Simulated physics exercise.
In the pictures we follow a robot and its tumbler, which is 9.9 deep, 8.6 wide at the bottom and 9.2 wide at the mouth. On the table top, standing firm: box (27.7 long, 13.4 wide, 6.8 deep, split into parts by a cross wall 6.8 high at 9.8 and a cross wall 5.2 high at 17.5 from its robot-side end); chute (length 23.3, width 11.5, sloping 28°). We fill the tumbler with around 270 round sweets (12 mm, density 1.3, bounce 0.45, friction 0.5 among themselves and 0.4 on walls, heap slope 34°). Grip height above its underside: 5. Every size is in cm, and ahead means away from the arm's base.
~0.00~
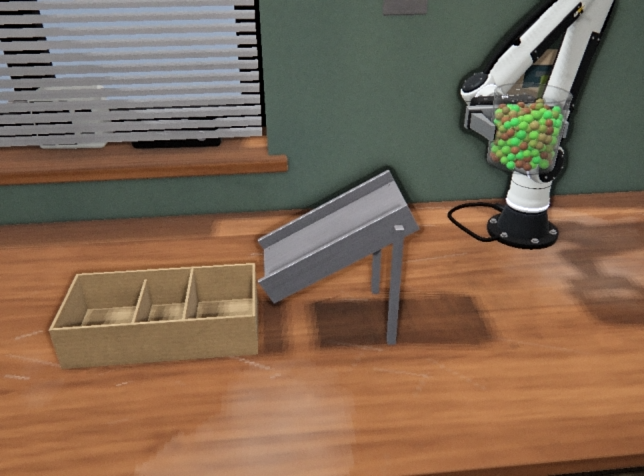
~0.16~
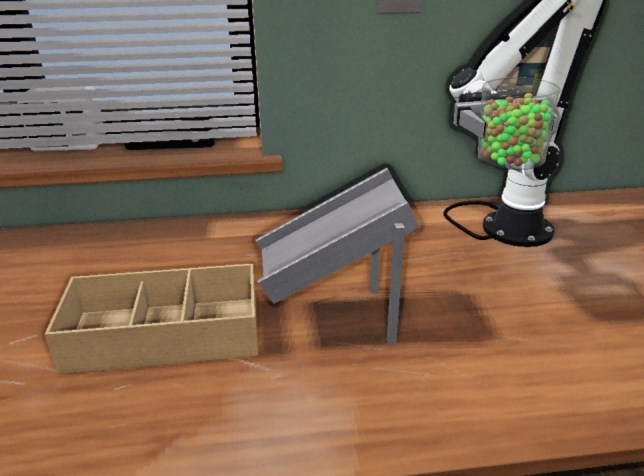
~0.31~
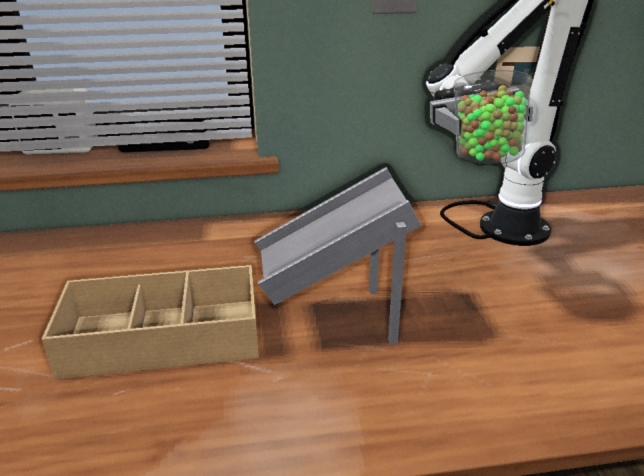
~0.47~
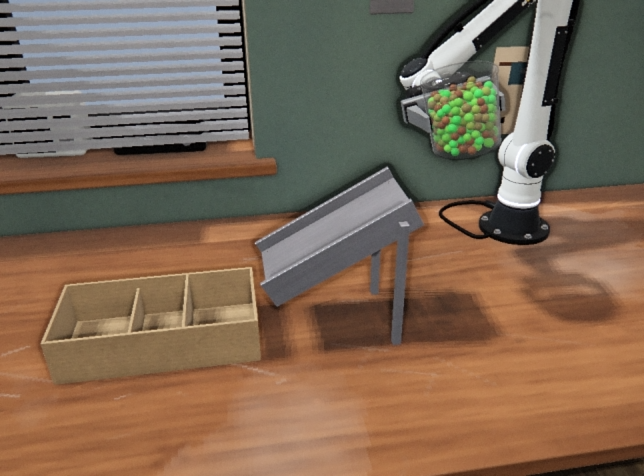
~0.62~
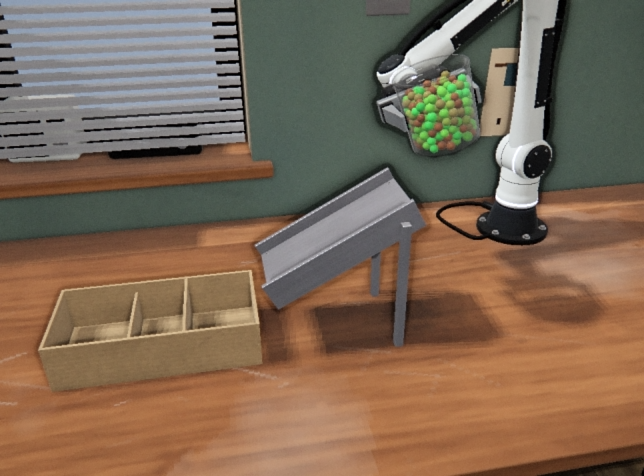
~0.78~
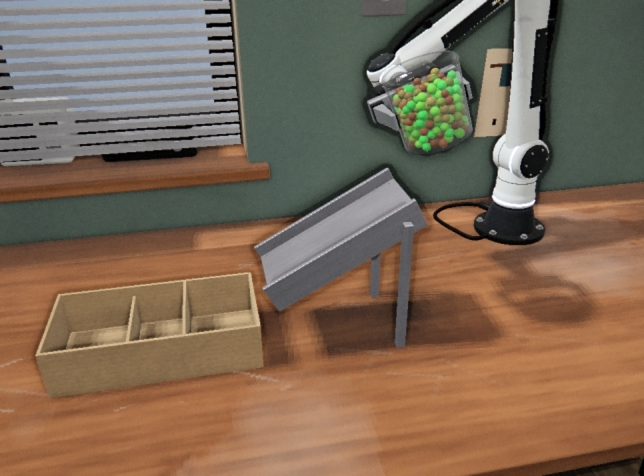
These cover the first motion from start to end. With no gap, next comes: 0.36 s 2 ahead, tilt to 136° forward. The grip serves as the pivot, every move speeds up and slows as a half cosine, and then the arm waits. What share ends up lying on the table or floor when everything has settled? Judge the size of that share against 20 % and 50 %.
The share is below 20 %.
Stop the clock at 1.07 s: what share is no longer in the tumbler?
Share out: Near 0 %.
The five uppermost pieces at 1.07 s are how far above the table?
Close to 38 cm above the tabletop.
By 0.92 s, tilted 60° forward, highest piece 39 above the table; 268 in the tumbler.
By 1.07 s, tilted 125° forward, highest piece 38 above the table; 267 in the tumbler, 1 on the chute or in flight.
By 1.34 s, tilted 136° forward, highest piece 27 above the table; 36 in the robot-side part, 15 in the tumbler, 1 on the table or floor, 216 on the chute or in flight.
By 2.39 s, tilted 136° forward, highest piece 5 above the table; 261 in the robot-side part, 7 on the table or floor.
Final count, 261 in the robot-side part, 7 on the table or floor. That is 3 % on the table or floor.
